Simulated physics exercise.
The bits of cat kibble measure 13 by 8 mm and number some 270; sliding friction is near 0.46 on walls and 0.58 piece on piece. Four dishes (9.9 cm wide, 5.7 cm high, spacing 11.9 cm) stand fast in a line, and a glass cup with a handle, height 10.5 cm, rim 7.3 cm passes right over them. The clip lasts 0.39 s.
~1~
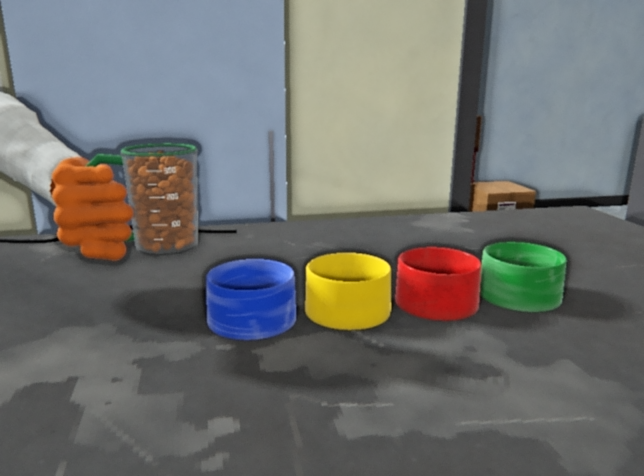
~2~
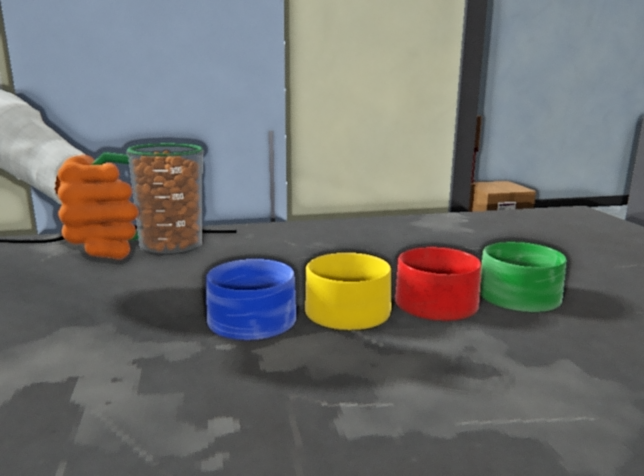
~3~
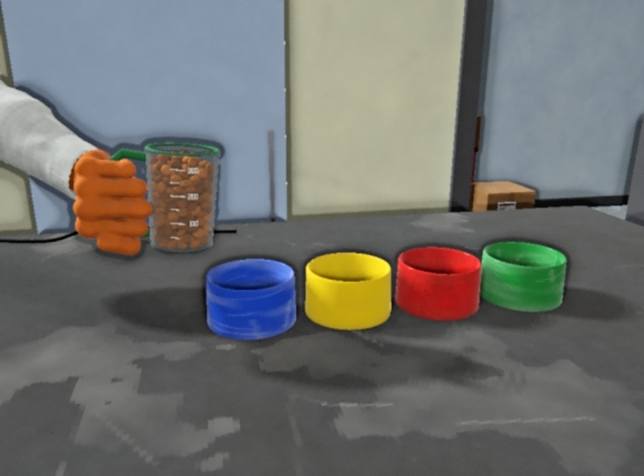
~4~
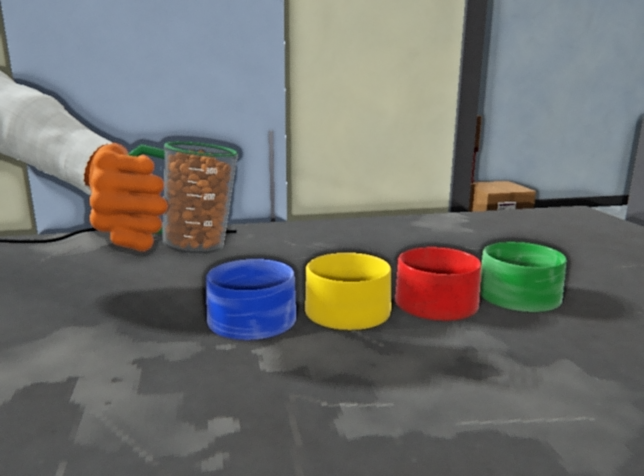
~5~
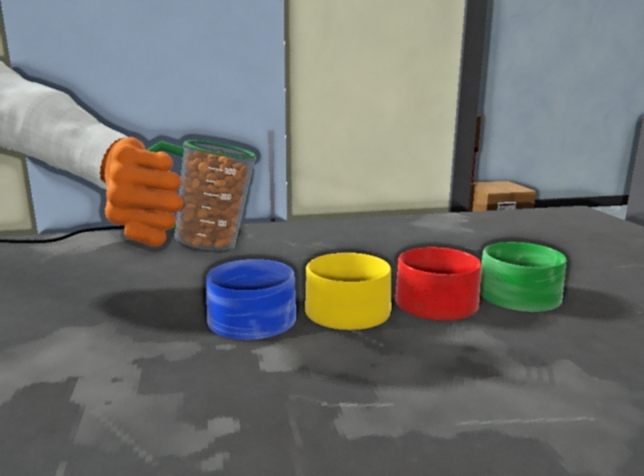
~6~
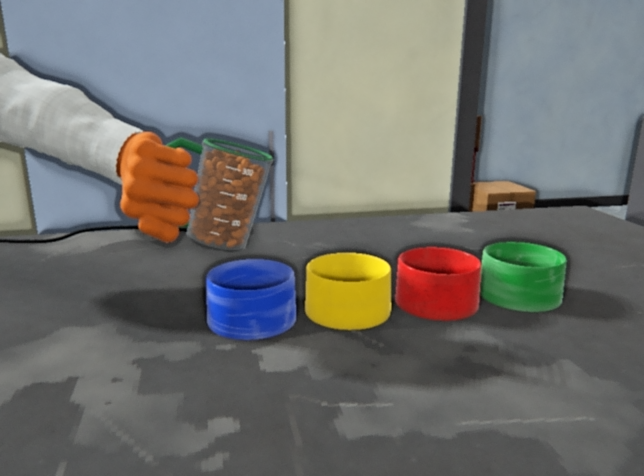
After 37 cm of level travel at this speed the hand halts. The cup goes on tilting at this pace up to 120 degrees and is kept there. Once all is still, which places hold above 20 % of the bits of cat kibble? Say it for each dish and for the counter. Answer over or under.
Red under, blue under, green over, yellow under, counter under.
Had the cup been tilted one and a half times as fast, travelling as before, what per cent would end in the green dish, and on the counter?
Then: Green 80, counter 10.
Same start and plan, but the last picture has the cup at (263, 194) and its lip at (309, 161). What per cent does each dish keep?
Red 0; blue 0; green 100; yellow 0.
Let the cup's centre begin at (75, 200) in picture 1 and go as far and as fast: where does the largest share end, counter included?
Most goes to: Red.
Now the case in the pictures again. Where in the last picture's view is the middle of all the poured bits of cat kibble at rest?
At about (518, 274).
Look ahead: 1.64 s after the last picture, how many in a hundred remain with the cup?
About 85 per cent.
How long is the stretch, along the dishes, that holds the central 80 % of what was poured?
About 6 cm.
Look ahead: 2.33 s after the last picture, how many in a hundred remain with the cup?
Some 20 per cent of the load.
Then, 0.98 s after the last picture, tilt 64 degrees; cup holds 100 %.
Then, 1.64 s after the last picture, tilt 96 degrees; cup holds 85 %, green 10 %.
Then, 2.33 s after the last picture, tilt 120 degrees; cup holds 20 %, green 80 %.
In the end, red 0 %, blue 0 %, green 100 %, yellow 0 %, counter 0 %.
